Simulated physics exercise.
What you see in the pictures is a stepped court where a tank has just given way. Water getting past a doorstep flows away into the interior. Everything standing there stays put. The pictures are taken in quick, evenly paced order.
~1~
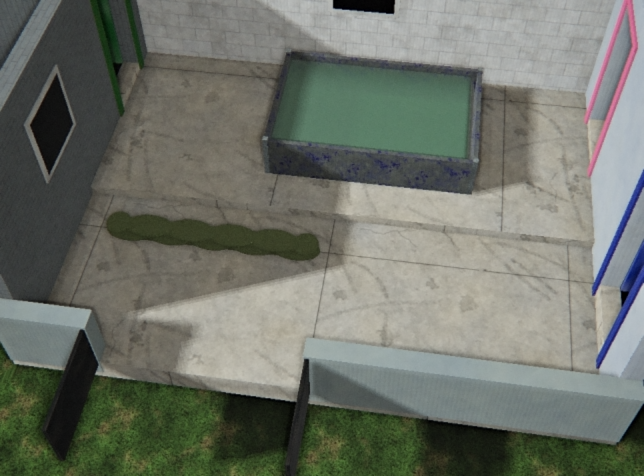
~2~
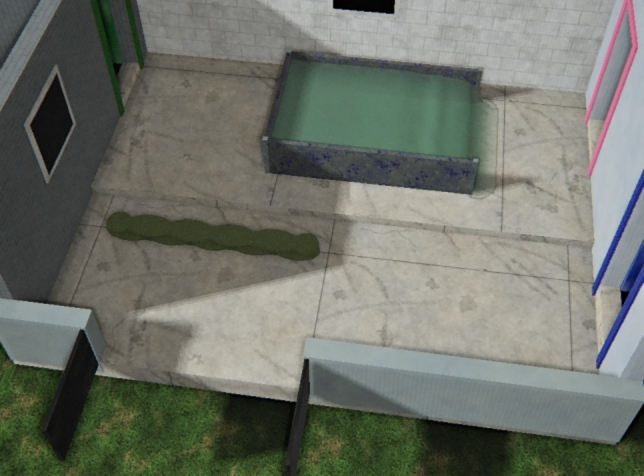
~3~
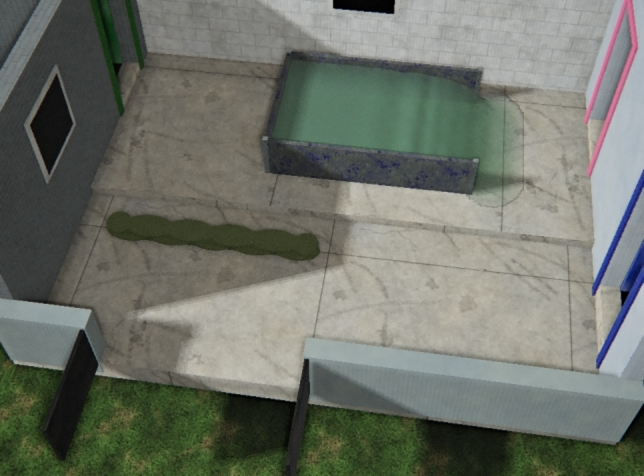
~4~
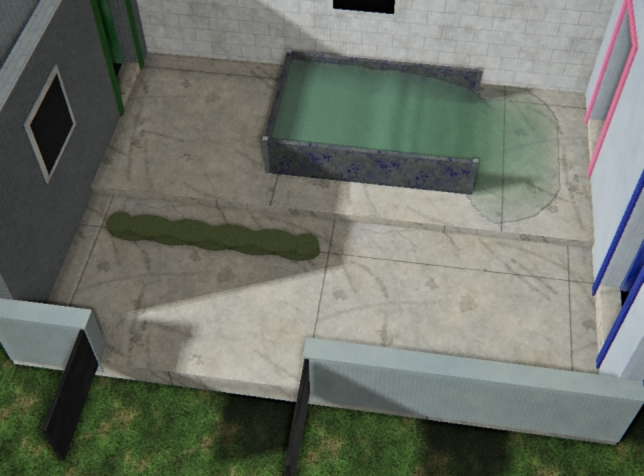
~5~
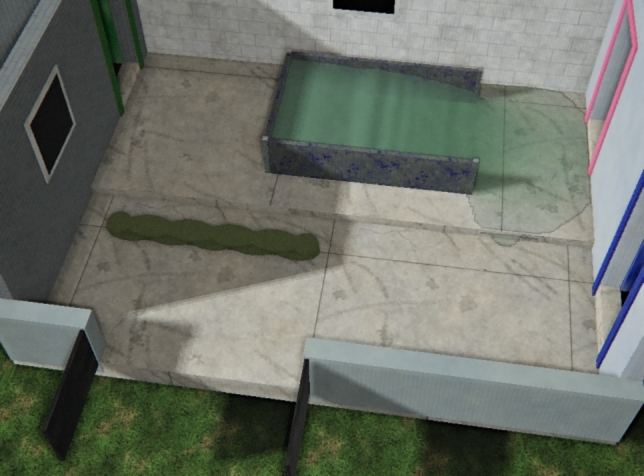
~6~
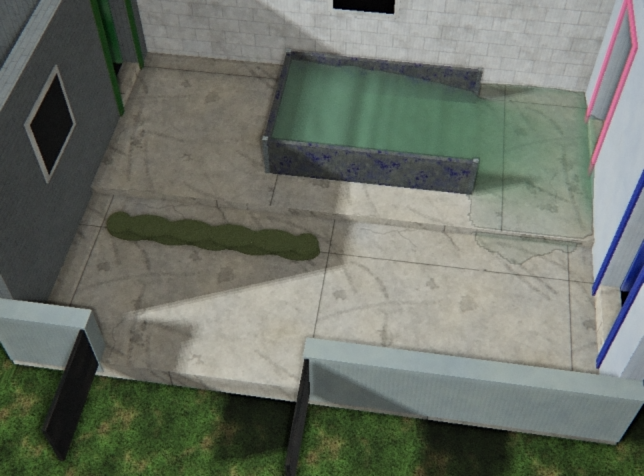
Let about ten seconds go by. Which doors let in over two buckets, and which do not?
The green door counts as not over, the blue door counts as not over, the pink door counts as over.
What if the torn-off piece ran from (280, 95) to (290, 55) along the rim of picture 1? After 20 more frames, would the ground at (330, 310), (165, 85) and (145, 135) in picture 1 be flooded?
Respectively: Parched, drenched and drenched.
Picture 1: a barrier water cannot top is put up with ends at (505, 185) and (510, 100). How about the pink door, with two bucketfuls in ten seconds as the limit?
My reading: Pink door keeps below it.
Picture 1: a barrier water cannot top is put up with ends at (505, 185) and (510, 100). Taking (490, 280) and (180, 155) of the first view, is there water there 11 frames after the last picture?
First point soaked, second point spared.
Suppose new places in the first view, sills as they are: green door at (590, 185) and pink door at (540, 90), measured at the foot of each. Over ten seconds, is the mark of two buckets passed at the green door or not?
Looking at it, the green one overshoots.
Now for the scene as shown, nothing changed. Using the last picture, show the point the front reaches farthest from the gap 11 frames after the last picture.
About at (592, 407).
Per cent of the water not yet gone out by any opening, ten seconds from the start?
Roughly 76 out of every hundred parts.
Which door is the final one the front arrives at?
My answer is the door marked green.
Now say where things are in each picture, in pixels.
Still water in the open tank at (376, 108), in the first picture.
The front is at a hidden place, out from the gap at (471, 137), in the second picture.
The front is at (499, 99), out from the gap at (471, 139), in the third picture.
The front is at (520, 92), out from the gap at (471, 139), in the fourth picture.
The front is at (584, 121), out from the gap at (471, 139), in the fifth picture.
Water pours out at (471, 139) and has run to (583, 95), in the sixth picture.
A moment on, water covers 15 % of the floor; the green door not reached, the blue door wet at the sill, nothing in, the pink door over two buckets in.
Next, water covers 20 % of the floor; the green door not reached, the blue door wet at the sill, nothing in, the pink door far over two buckets in.
Then, water covers 35 % of the floor; the green door not reached, the blue door wet at the sill, nothing in, the pink door far over two buckets in.
Later, water covers 70 % of the floor; the green door wet at the sill, nothing in, the blue door wet at the sill, nothing in, the pink door far over two buckets in.
In the end, water covers 80 % of the floor; the green door wet at the sill, nothing in, the blue door wet at the sill, nothing in, the pink door far over two buckets in.
